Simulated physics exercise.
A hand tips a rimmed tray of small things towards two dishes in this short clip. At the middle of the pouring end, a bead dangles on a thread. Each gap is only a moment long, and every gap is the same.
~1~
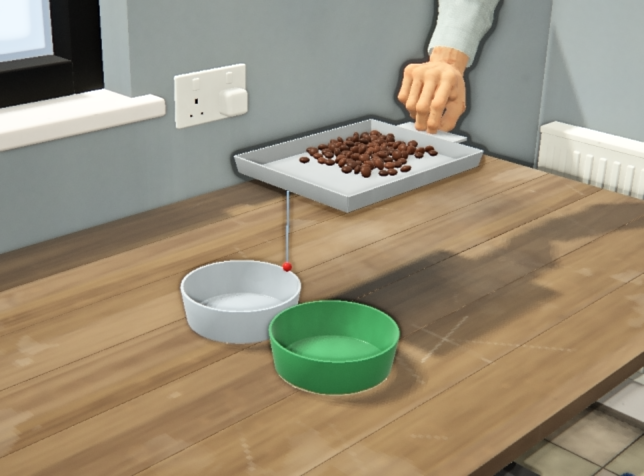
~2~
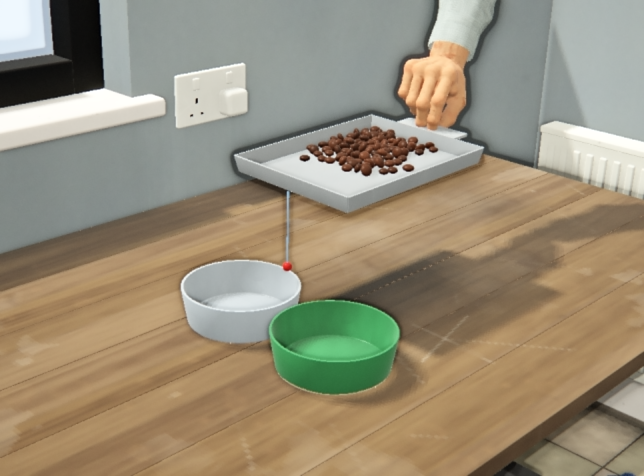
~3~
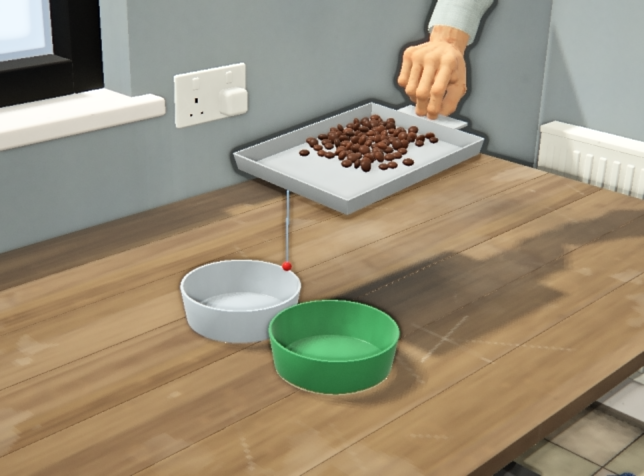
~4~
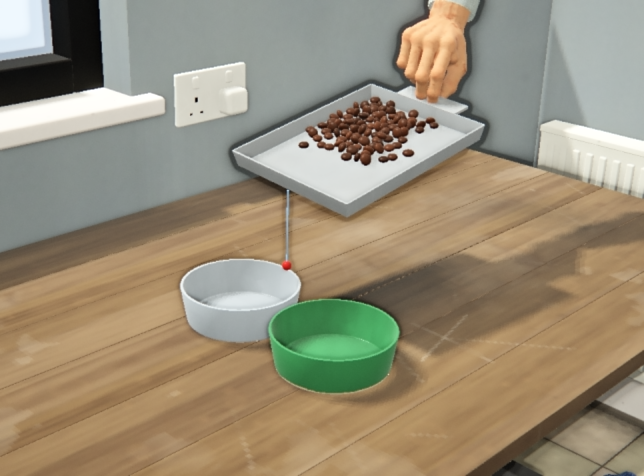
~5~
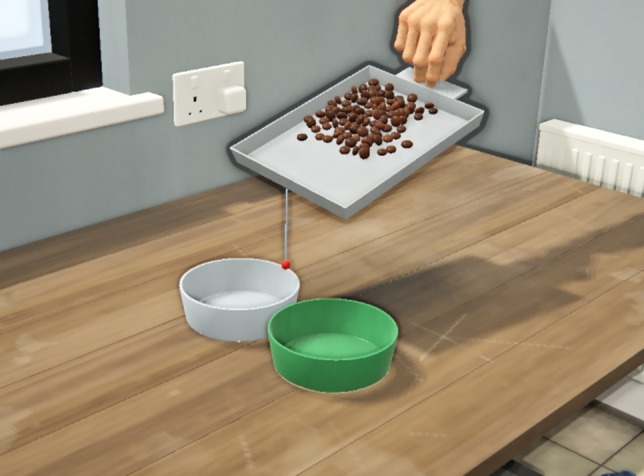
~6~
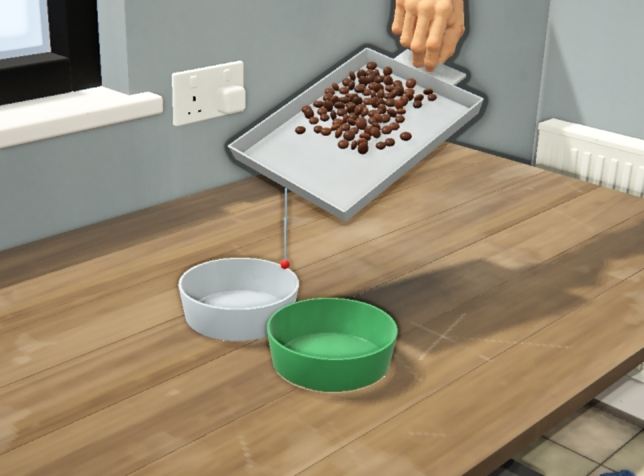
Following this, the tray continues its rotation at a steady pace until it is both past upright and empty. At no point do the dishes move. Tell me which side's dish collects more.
Larger portion: Right.
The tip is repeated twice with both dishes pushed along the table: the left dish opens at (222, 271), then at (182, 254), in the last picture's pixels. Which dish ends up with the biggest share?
For the first position it is the one at right; for the second, the one at right.
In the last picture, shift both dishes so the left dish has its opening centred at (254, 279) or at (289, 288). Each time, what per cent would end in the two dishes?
You'd see around 80 per cent and then around 80 per cent.
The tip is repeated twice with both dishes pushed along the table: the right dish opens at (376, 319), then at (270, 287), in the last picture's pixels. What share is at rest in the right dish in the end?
In order, 40 % and 30 %.
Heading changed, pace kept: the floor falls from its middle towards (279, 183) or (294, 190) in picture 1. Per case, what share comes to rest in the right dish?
First case about 0 percent; second case about 10 percent.
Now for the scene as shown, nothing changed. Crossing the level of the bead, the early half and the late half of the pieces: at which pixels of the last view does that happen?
The first part at (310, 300); the rest at (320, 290).
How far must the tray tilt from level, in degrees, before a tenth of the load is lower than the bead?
My estimate is some 75 degrees.
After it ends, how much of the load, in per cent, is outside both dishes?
Close to 20 percent, I reckon.
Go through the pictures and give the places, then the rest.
The first frame shows corners of the pouring end (239, 156) and (348, 195), level; middle of the load (365, 153), flat chocolate drops; left dish (195, 317); right dish (288, 367); bead on its thread (287, 267).
The second frame shows corners of the pouring end (239, 155) and (348, 195), level; middle of the load (365, 150).
The third frame shows corners of the pouring end (238, 153) and (347, 198), tipped barely, lowest at the right corner; middle of the load (365, 143).
The fourth frame shows corners of the pouring end (237, 150) and (347, 201), tipped a little, lowest at the right corner; middle of the load (365, 131).
The fifth frame shows corners of the pouring end (235, 148) and (345, 204), tipped clearly, lowest at the right corner; middle of the load (363, 119).
The sixth frame shows corners of the pouring end (233, 145) and (344, 208), tipped clearly, lowest at the right corner; middle of the load (362, 108); left dish (193, 315); right dish (286, 364).
Just after the last frame, tray tipped steeply; the larger part on the tray; roughly a quarter in the air.
A moment on, tray tipped past a quarter turn; roughly a quarter on the tray; roughly half in the right dish; about a tenth in the left dish; about a tenth outside both; about a tenth in the air.
Further on, tray tipped past a quarter turn; roughly two thirds in the right dish; about a tenth in the left dish; roughly a quarter outside both.
When it is over, tray tipped past a quarter turn; roughly two thirds in the right dish; about a tenth in the left dish; roughly a quarter outside both.
